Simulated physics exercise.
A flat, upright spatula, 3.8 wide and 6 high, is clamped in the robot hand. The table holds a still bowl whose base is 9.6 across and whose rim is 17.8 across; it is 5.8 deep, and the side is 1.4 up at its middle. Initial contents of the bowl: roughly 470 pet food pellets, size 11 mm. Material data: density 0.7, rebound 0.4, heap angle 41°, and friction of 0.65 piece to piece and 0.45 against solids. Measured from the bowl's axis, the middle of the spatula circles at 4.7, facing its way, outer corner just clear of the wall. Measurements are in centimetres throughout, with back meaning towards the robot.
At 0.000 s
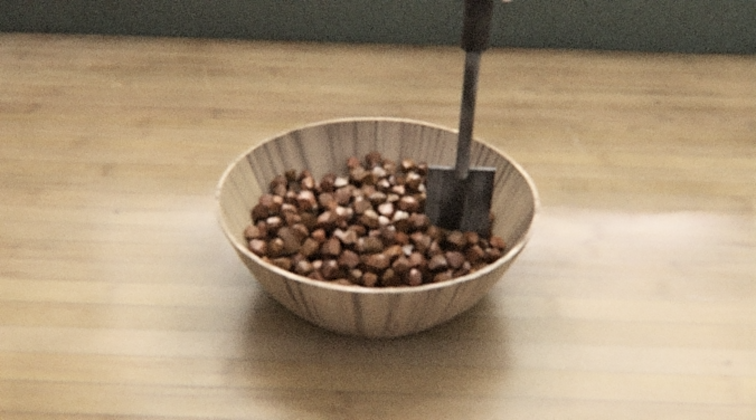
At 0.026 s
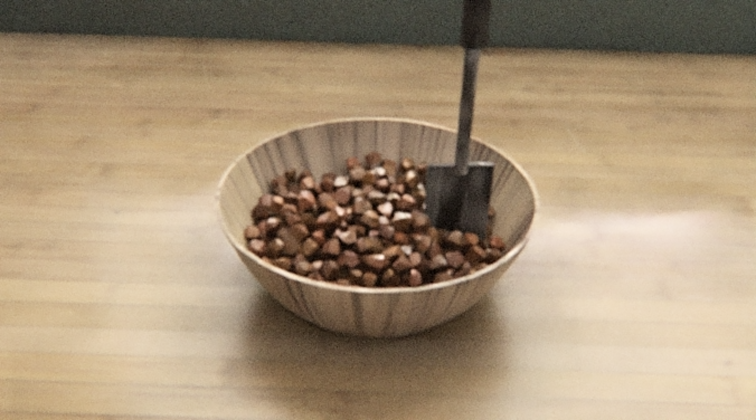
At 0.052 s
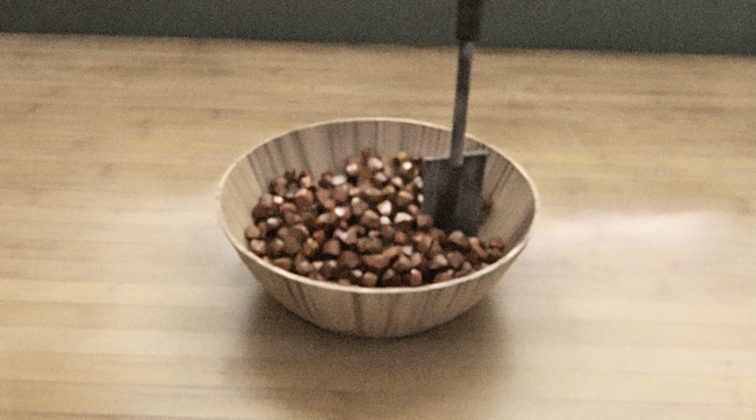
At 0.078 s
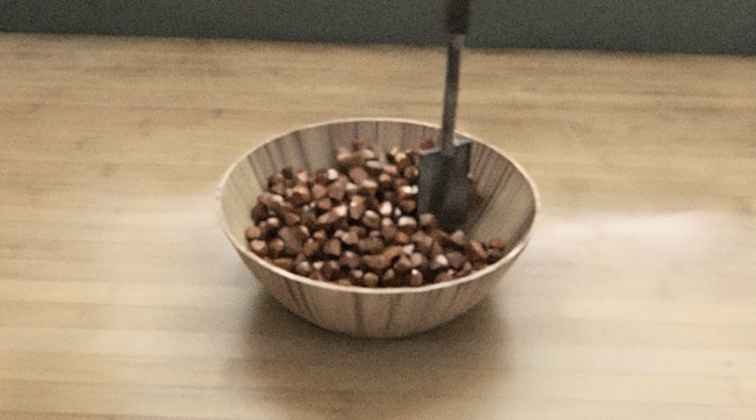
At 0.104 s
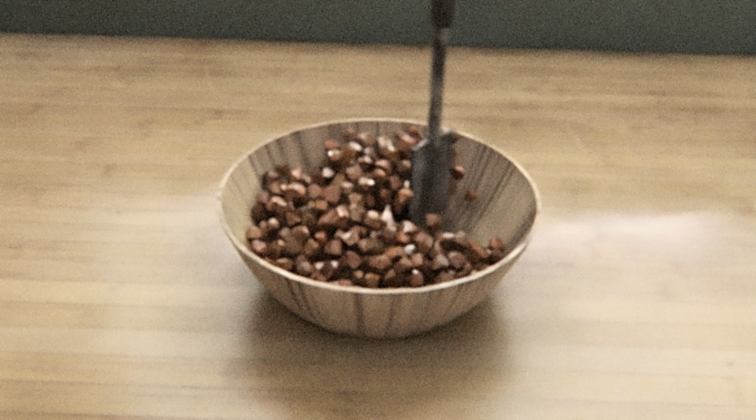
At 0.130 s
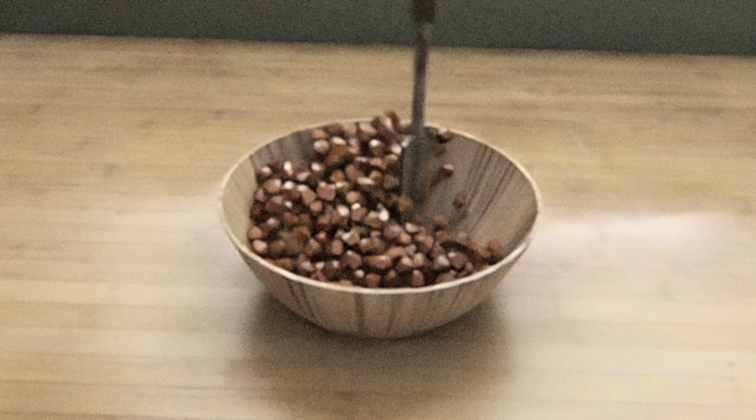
Dark upright spatula sweeping from the right toward the back of a striped bowl, pushing brown pellets into a heap behind.
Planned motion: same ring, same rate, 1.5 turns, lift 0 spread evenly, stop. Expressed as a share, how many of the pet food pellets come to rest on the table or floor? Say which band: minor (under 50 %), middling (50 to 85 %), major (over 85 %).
Band: Minor.
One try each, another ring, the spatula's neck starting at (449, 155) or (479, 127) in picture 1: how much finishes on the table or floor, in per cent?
I'd guess some 25 and 40 percent.
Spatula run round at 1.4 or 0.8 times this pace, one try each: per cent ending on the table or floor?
I'd expect near 50 per cent, then near 35 per cent.
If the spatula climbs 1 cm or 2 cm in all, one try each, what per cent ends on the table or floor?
Roughly 40 percent, then roughly 30 percent.
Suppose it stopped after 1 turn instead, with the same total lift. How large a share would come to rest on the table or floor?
It would be around 30 percent.
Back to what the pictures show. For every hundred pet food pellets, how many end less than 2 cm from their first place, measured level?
I'd put it at about 5 in a hundred.
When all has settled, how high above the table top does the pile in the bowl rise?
7.0 cm, roughly.
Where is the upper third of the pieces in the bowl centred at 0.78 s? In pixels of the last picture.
Near (357, 147).
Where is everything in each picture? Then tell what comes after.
Spatula neck at (464, 144), 0° round; upper third of the load around (369, 220), from x 250 to 495, top at y 160; 470 in the bowl, in the first frame.
Spatula neck at (464, 141), 5° round; upper third of the load around (370, 217), from x 250 to 495, top at y 160, in the second frame.
Spatula neck at (459, 132), 18° round; upper third of the load around (371, 211), from x 255 to 495, top at y 155, in the third frame.
Spatula neck at (449, 123), 33° round; upper third of the load around (369, 201), from x 255 to 495, top at y 145, in the fourth frame.
Spatula neck at (435, 116), 48° round; upper third of the load around (363, 195), from x 255 to 495, top at y 135, in the fifth frame.
Spatula neck at (418, 110), 63° round; upper third of the load around (351, 185), from x 255 to 495, top at y 120; 470 in the bowl, in the sixth frame.
After 0.45 s, 249° round, highest piece 9 above the table; 400 in the bowl, 52 on the table or floor, 18 in flight or on the tool.
After 0.78 s, 75° round, highest piece 8 above the table; 316 in the bowl, 127 on the table or floor, 27 in flight or on the tool.
After 1.14 s, 180° round, highest piece 7 above the table; 268 in the bowl, 202 on the table or floor.
After 1.84 s, 180° round, highest piece 7 above the table; 268 in the bowl, 202 on the table or floor.
At rest, 268 in the bowl, 202 on the table or floor. That is 43 % on the table or floor.
